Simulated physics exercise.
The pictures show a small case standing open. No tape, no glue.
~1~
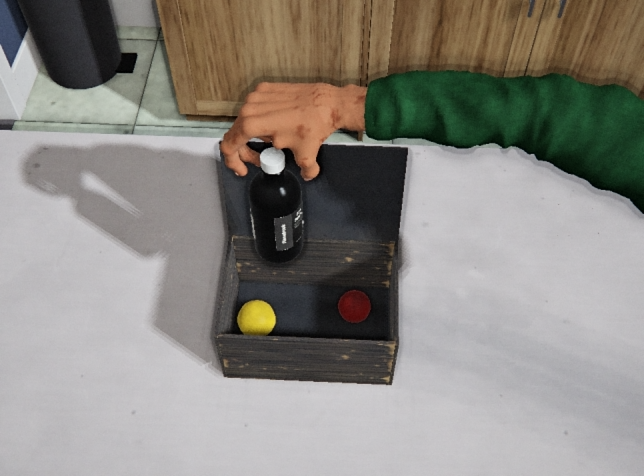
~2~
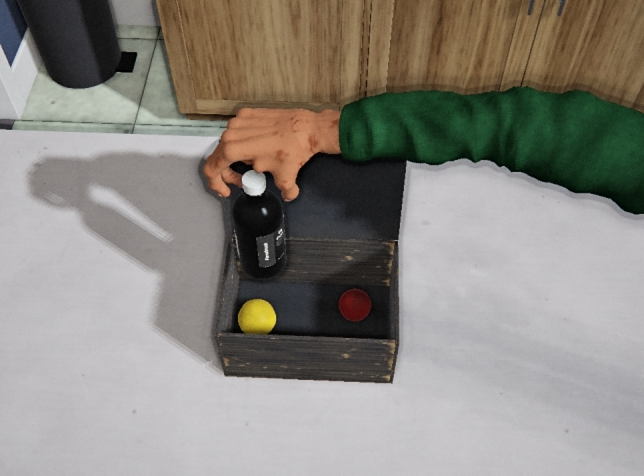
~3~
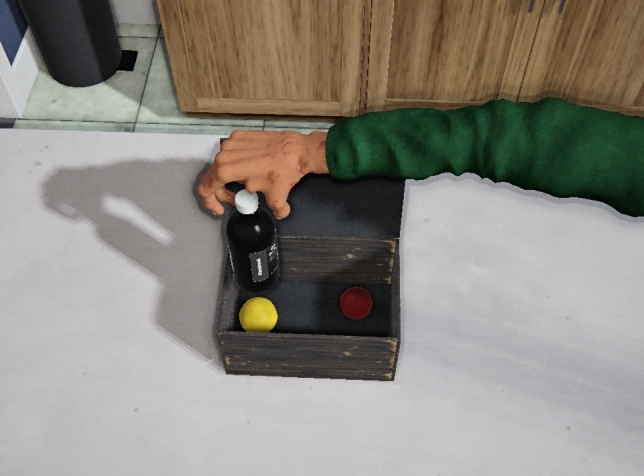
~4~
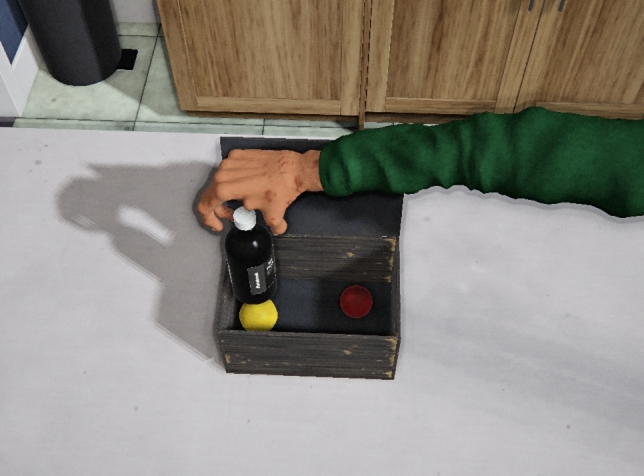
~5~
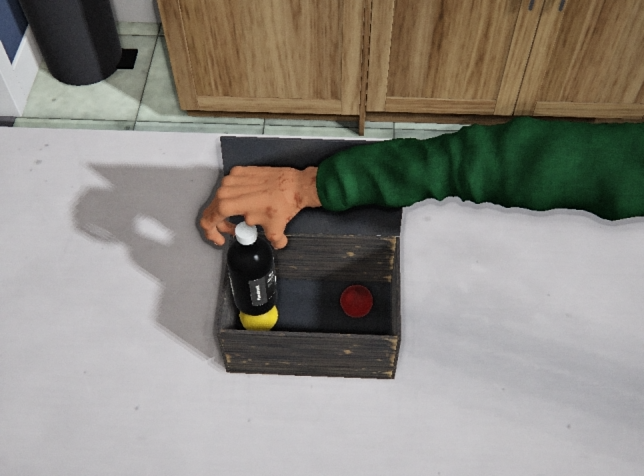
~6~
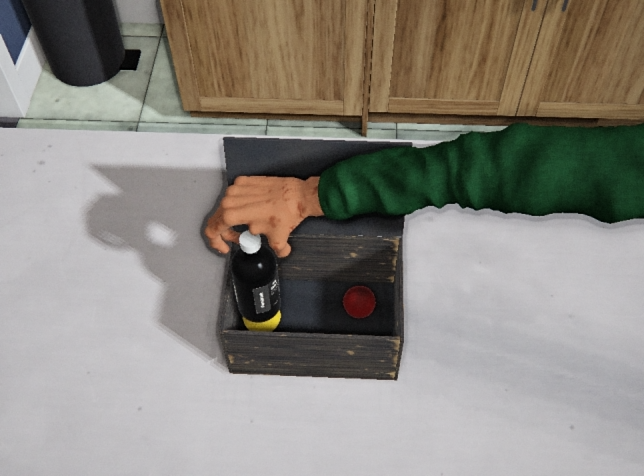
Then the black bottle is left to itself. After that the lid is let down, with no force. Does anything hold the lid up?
It shuts flat.
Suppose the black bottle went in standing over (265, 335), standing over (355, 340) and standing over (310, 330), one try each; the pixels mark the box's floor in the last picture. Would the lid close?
In the first case it shuts flat; in the second case it stays ajar; in the third case it is held up.
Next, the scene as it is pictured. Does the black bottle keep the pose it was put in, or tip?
It ends up tilted.
Then, 1.30 s later than the last frame, lid 88° above the rim; black bottle tilted by 50° near (305, 267).
Then, 1.80 s later than the last frame, lid 58° above the rim; black bottle tilted by 71° near (333, 286); red lemon moved a little.
Then, 2.10 s later than the last frame, lid 15° above the rim; black bottle on its side near (325, 293); red lemon moved about its own width; yellow lemon moved a little.
When it is over, lid shut; lying over in the box, black bottle; moved from the start, red lemon; yellow lemon as before. End places, in pixels of the last picture, black bottle near (325, 294).
